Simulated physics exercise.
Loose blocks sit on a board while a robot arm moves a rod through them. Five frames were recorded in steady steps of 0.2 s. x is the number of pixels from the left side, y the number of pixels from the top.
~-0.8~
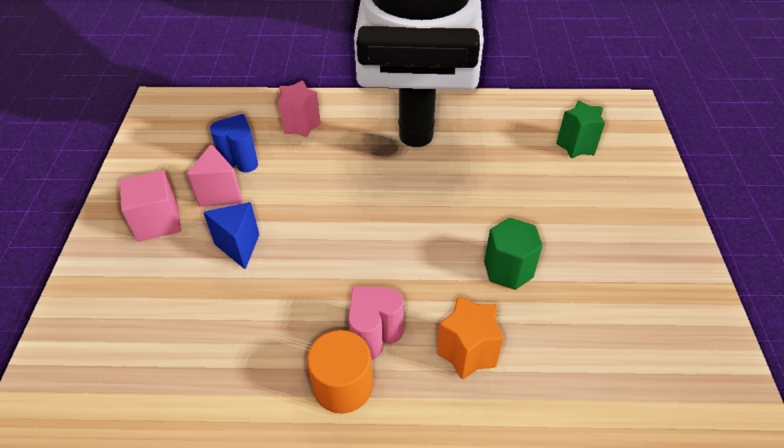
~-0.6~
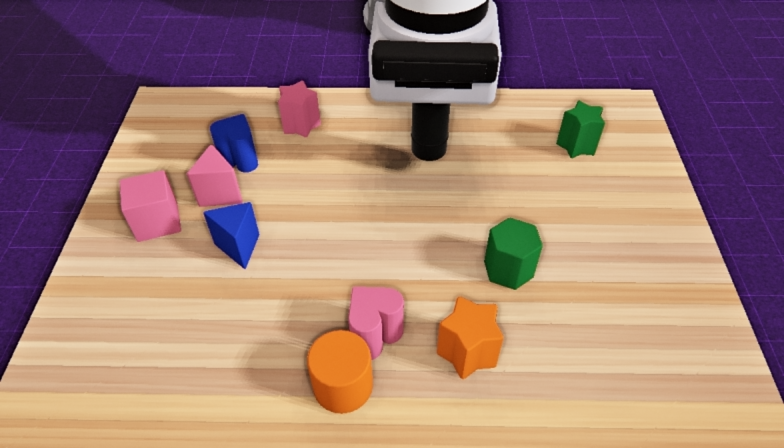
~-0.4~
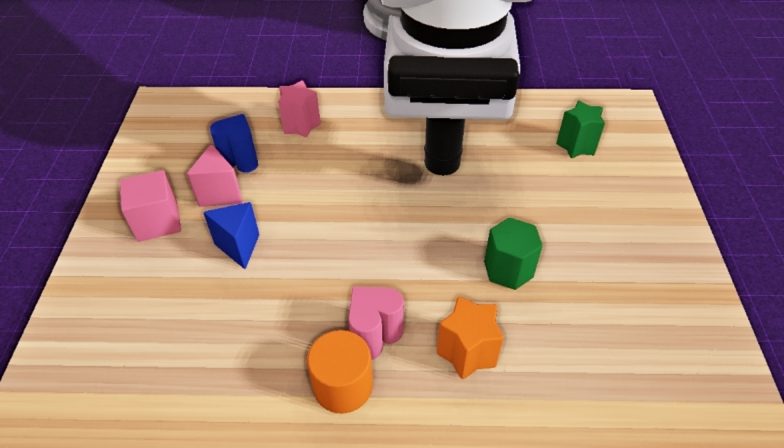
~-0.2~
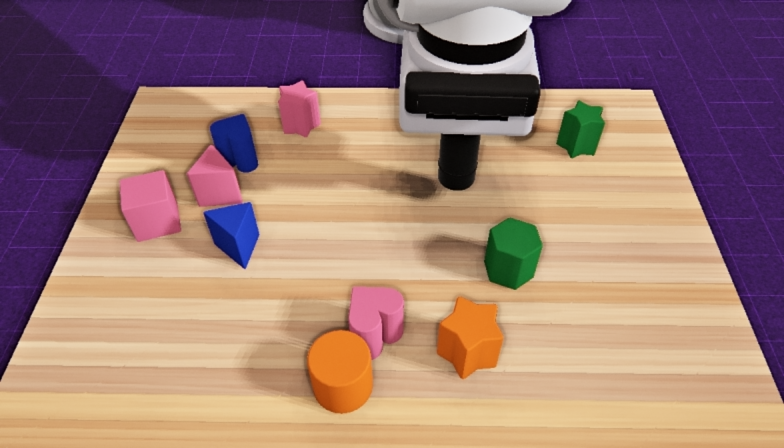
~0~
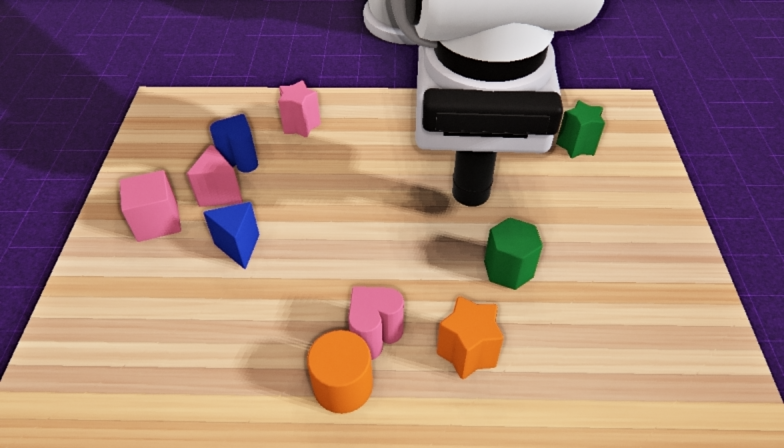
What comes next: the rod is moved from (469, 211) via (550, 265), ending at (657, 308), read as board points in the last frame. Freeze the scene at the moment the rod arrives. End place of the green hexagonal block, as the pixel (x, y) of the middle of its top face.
It will end up at (535, 260).
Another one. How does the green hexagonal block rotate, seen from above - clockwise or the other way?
The block spins clockwise.
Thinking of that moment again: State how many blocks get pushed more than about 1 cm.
My count: 1.
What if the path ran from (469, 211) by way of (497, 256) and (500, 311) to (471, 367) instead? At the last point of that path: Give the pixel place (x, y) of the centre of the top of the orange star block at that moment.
The middle of the upper face of the orange star block will lie at about (436, 360) in the picture.
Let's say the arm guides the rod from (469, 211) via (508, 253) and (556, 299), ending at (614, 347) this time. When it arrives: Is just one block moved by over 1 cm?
Yes, I think so.
On the path given first. One third of the way, rod (525, 232); green hexagonal block (525, 251), turned 30° clockwise.
Two thirds of the way, rod (590, 265); green hexagonal block (534, 260), turned 70° clockwise.
At the end, rod (666, 292); green hexagonal block (534, 260), turned 70° clockwise.
